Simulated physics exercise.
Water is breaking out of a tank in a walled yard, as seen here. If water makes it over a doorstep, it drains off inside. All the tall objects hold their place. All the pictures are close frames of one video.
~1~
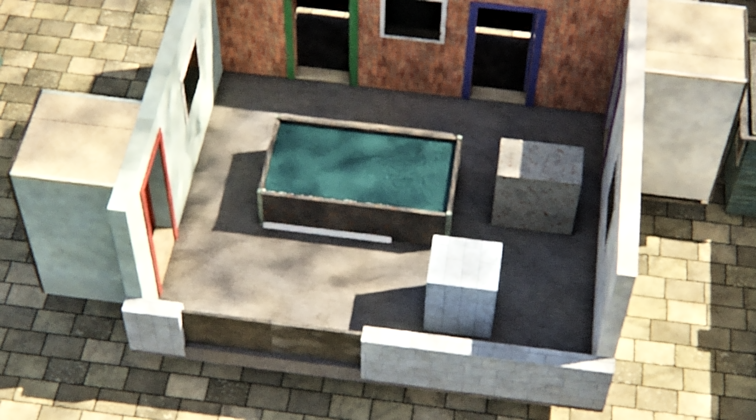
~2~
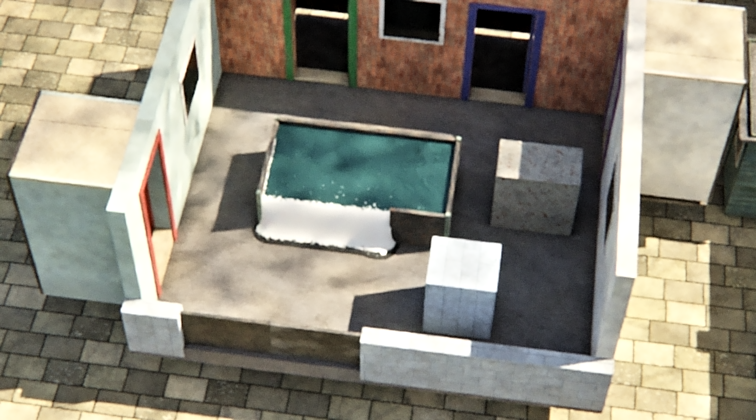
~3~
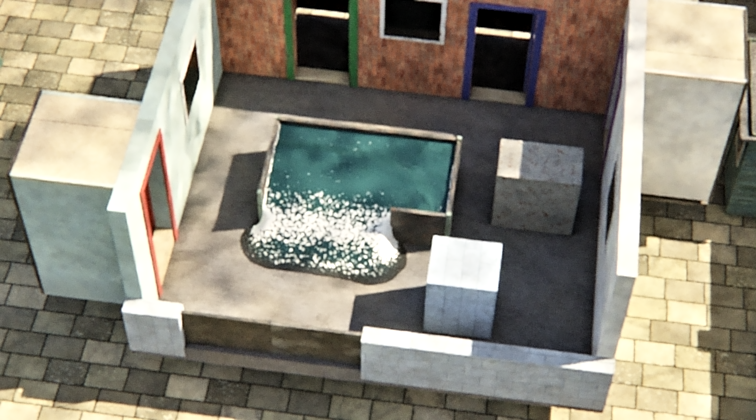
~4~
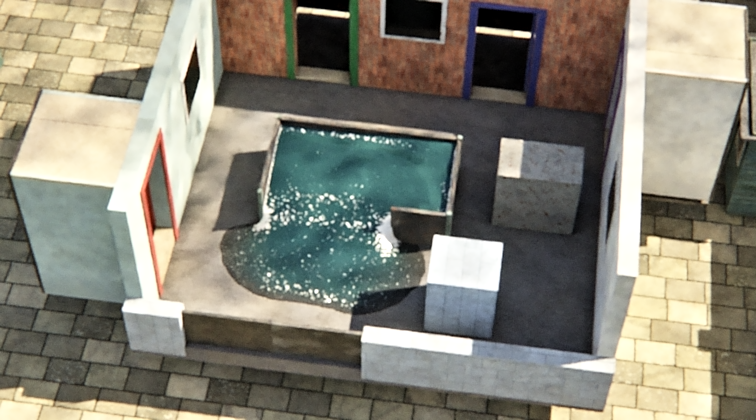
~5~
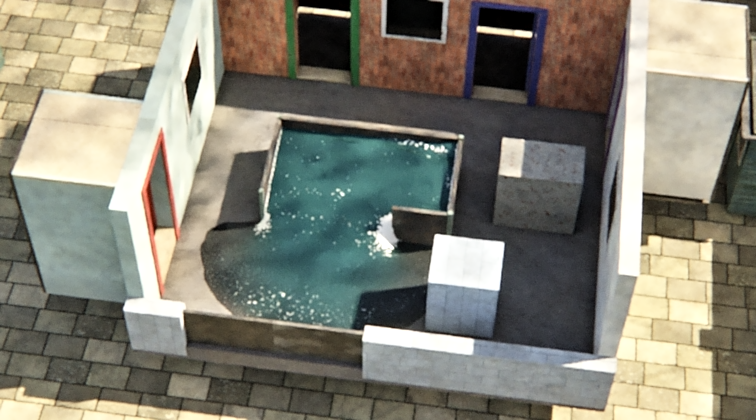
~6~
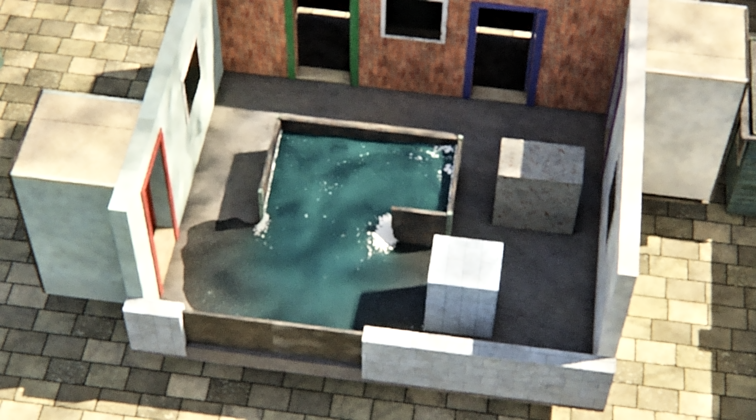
Teal water sits still in a rectangular tank inside a walled yard, then bursts through the tank's front side in a white, foaming sheet. It fans out across the grey floor toward the front wall, passing the pale block, and reaches the wall as the foam thins to patches beside the gap.
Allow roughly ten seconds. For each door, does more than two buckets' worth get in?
Result: Purple door: Too much gets in there, red door: Not too much gets in there, green door: Too much gets in there, blue door: Too much gets in there.
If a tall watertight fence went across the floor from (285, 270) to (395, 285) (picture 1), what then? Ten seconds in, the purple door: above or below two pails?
Purple falls short.
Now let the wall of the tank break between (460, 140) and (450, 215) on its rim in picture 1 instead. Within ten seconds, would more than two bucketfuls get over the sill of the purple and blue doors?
Then: The purple door is over; the blue door floods.
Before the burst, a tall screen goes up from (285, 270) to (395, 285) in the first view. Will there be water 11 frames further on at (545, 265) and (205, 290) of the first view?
As listed: Under water, under water.
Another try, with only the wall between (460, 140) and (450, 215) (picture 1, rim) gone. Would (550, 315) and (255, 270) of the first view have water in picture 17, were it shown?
In the order asked, I get drenched for the first and still bare for the second.
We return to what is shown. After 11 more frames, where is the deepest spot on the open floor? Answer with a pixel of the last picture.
I'd say near (152, 328).
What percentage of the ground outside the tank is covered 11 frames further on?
About 35 in a hundred.
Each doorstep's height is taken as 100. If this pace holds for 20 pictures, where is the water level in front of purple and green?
Depth ratios, approx.: 0 and 120 percent.
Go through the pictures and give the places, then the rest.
Still water in the water tank at (361, 168), in the first picture.
Water pours out at (326, 220) and has run to (391, 251), in the second picture.
The front is at (398, 265), out from the gap at (327, 222), in the third picture.
The front is at (402, 292), out from the gap at (327, 222), in the fourth picture.
The front is at a hidden place, out from the gap at (329, 222), in the fifth picture.
Water pours out at (328, 222) and has run to a hidden place, in the sixth picture.
A moment on, water covers 30 % of the floor; the purple door not reached, the red door wet at the sill, nothing in, the green door not reached, the blue door not reached.
Next, water covers 35 % of the floor; the purple door not reached, the red door wet at the sill, nothing in, the green door not reached, the blue door not reached.
Then, water covers 65 % of the floor; the purple door not reached, the red door under two buckets in, the green door wet at the sill, nothing in, the blue door not reached.
Later, water covers 95 % of the floor; the purple door wet at the sill, nothing in, the red door under two buckets in, the green door over two buckets in, the blue door wet at the sill, nothing in.
In the end, water covers 100 % of the floor; the purple door over two buckets in, the red door under two buckets in, the green door far over two buckets in, the blue door over two buckets in.
